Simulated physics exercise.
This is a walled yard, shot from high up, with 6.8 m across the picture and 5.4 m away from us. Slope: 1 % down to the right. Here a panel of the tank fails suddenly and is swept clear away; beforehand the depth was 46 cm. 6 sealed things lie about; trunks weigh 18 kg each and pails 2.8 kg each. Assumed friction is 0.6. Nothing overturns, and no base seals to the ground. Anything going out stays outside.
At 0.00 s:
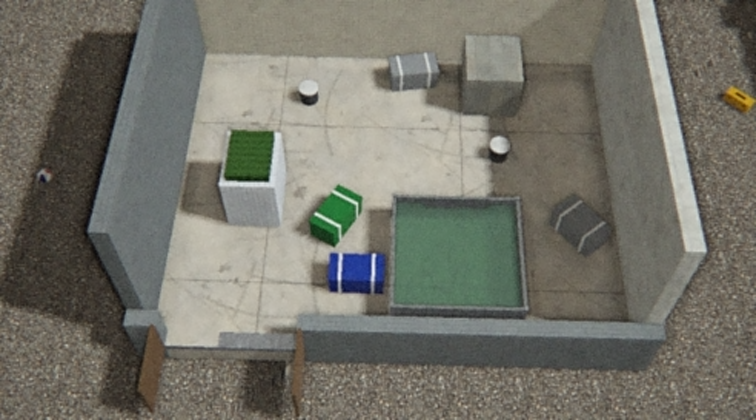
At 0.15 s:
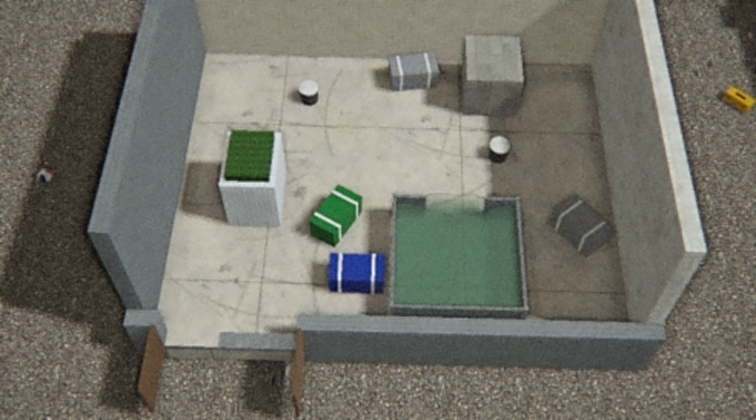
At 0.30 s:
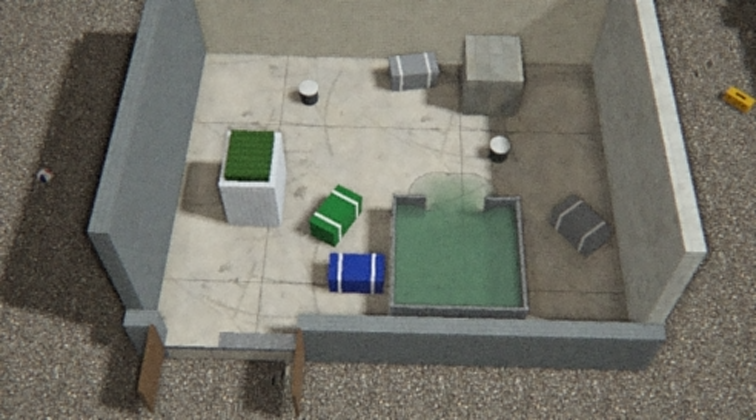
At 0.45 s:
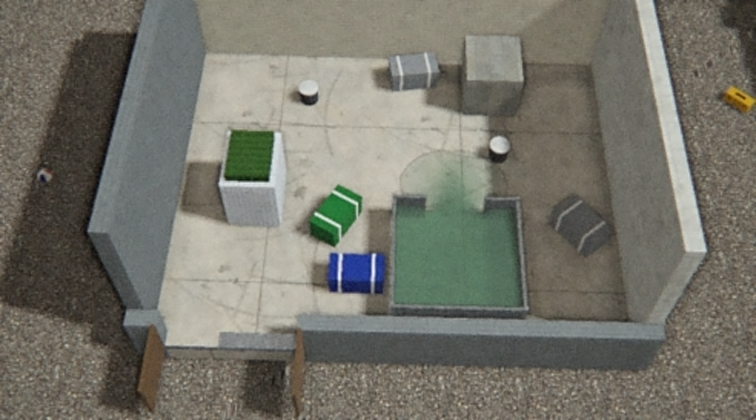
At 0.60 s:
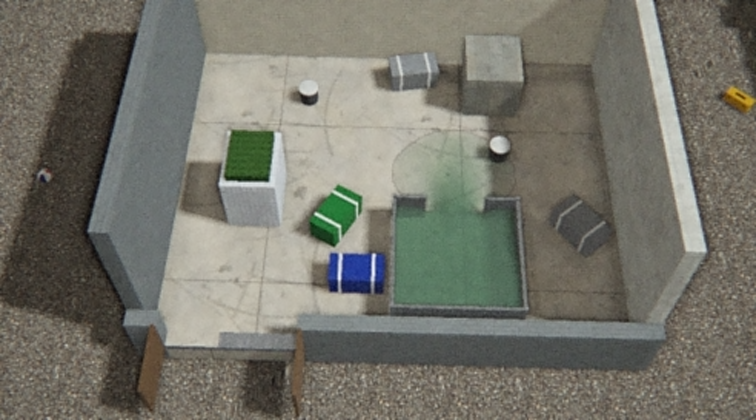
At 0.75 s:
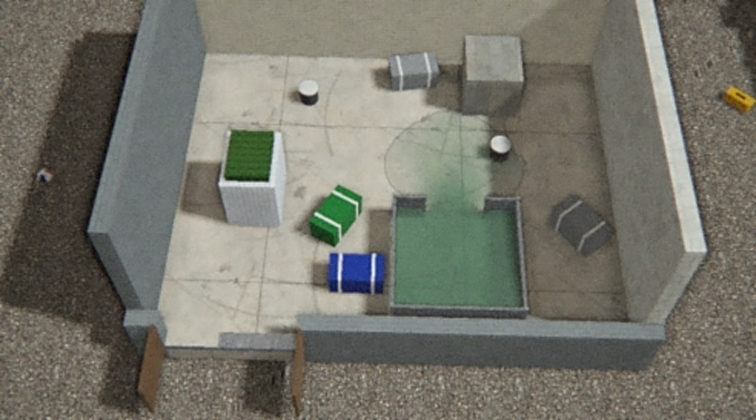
Green-tinted water sits in a square tank in a walled yard, among trunks, a pale block and small drums, until part of the tank's far wall disappears. The water then spreads through the gap in a thin, widening fan, reaching the nearby drum, while the trunks stay still.
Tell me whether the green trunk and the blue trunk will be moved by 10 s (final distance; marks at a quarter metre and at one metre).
One by one: I'd say the green trunk remains almost still; I'd say the blue trunk remains almost still.
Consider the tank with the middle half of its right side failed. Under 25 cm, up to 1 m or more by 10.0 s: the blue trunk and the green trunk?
With that failure, the blue trunk keeps its spot, and the green trunk keeps its spot.
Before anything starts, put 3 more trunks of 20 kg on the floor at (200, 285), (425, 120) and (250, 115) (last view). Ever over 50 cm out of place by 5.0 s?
Respectively: Smaller, greater, smaller.
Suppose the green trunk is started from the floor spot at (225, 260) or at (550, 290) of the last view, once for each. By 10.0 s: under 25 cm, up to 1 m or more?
In turn: It stays put; it stays put.
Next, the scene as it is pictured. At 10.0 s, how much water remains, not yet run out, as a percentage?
Still held: Near 98 %.
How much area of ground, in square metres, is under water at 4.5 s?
Some 21 m2 of it.
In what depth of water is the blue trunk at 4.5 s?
Depth approx. 0 cm.
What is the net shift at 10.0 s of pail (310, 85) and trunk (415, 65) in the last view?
In that order: 140 cm, 250 cm.
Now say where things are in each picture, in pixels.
In the first picture, the green trunk at (336, 209) rests on the ground; the blue trunk at (356, 267) rests on the ground; 3.2 m2 under water; 0 of 6 have shifted.
In the second picture, the green trunk at (336, 209) rests on the ground; the blue trunk at (356, 267), on the bottom; 3.6 m2 under water; 0 of 6 have shifted.
In the third picture, the green trunk at (336, 209), on the bottom; the blue trunk at (356, 267) rests on the ground; 4.2 m2 under water; 0 of 6 have shifted.
In the fourth picture, the green trunk at (336, 209), on the bottom; the blue trunk at (356, 267), on the bottom; 4.9 m2 under water; 0 of 6 have shifted.
In the fifth picture, the green trunk at (336, 209), on the bottom; the blue trunk at (356, 267) rests on the ground; 5.7 m2 under water; 0 of 6 have shifted.
In the sixth picture, the green trunk at (336, 209) rests on the ground; the blue trunk at (356, 267), on the bottom; 6.5 m2 under water; 0 of 6 have shifted.
After 2.0 s the green trunk is near (336, 209), 0.0 m from its start, aground; the blue trunk is near (356, 267), 0.0 m from its start, aground; 0 of 6 are out; 1 afloat.
After 4.5 s the green trunk is near (336, 209), 0.0 m from its start, aground; the blue trunk is near (356, 267), 0.0 m from its start, aground; 0 of 6 are out; 3 afloat.
After 7.0 s the green trunk is near (336, 209), 0.0 m from its start, aground; the blue trunk is near (356, 267), 0.0 m from its start, aground; 0 of 6 are out; 2 afloat.
After 10.0 s the green trunk is near (336, 209), 0.0 m from its start, aground; the blue trunk is near (356, 267), 0.0 m from its start, aground; 0 of 6 are out; 3 afloat.
